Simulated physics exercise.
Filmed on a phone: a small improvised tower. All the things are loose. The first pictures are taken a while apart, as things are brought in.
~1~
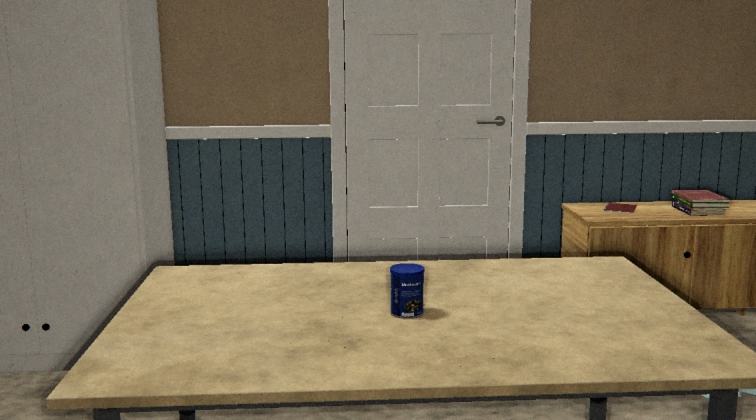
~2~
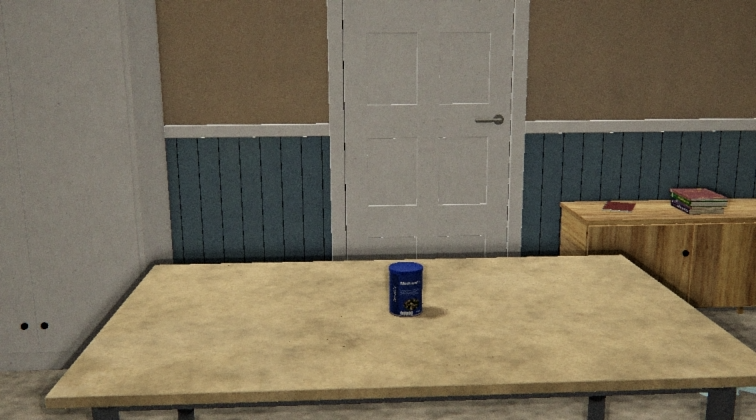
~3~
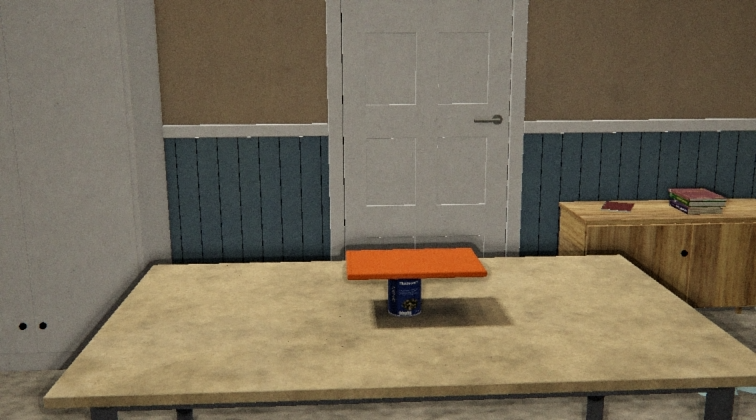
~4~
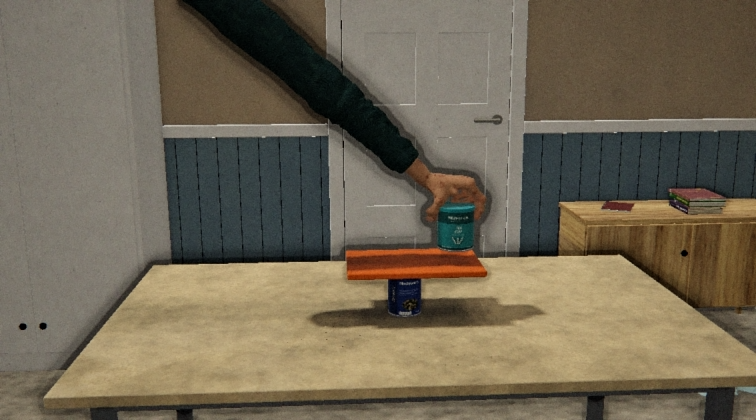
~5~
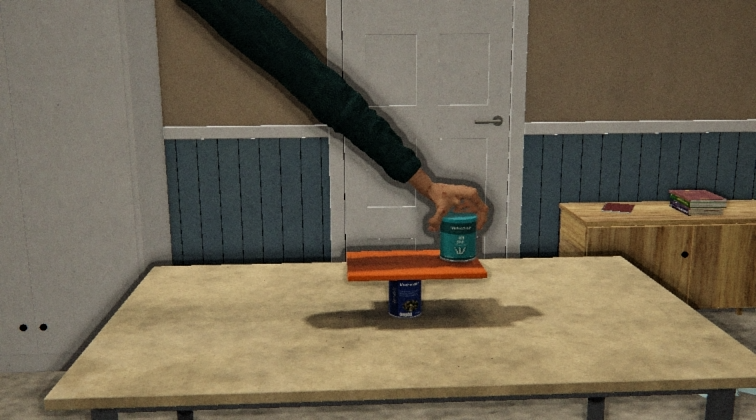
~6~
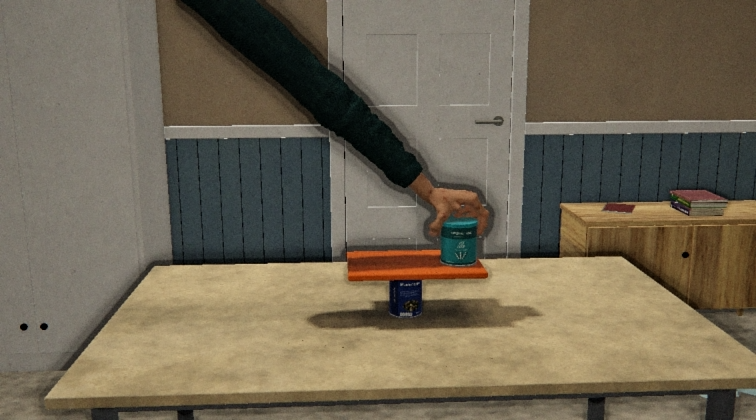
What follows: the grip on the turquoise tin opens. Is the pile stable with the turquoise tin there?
In the end the stack loses its balance.
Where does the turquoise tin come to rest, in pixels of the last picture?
Around (489, 289).
Then, 0.30 s after the last picture, turquoise tin now fallen; orange lid tipped 42° from how it was.
Then, 0.40 s after the last picture, orange lid tipped 60° from how it was.
Then, 0.70 s after the last picture, orange lid tipped 48° from how it was.
At rest, fallen, turquoise tin; tipped over in the stack, orange lid; blue tin in place. Seen from the same camera at the end, turquoise tin near (489, 289). The stack comes apart.
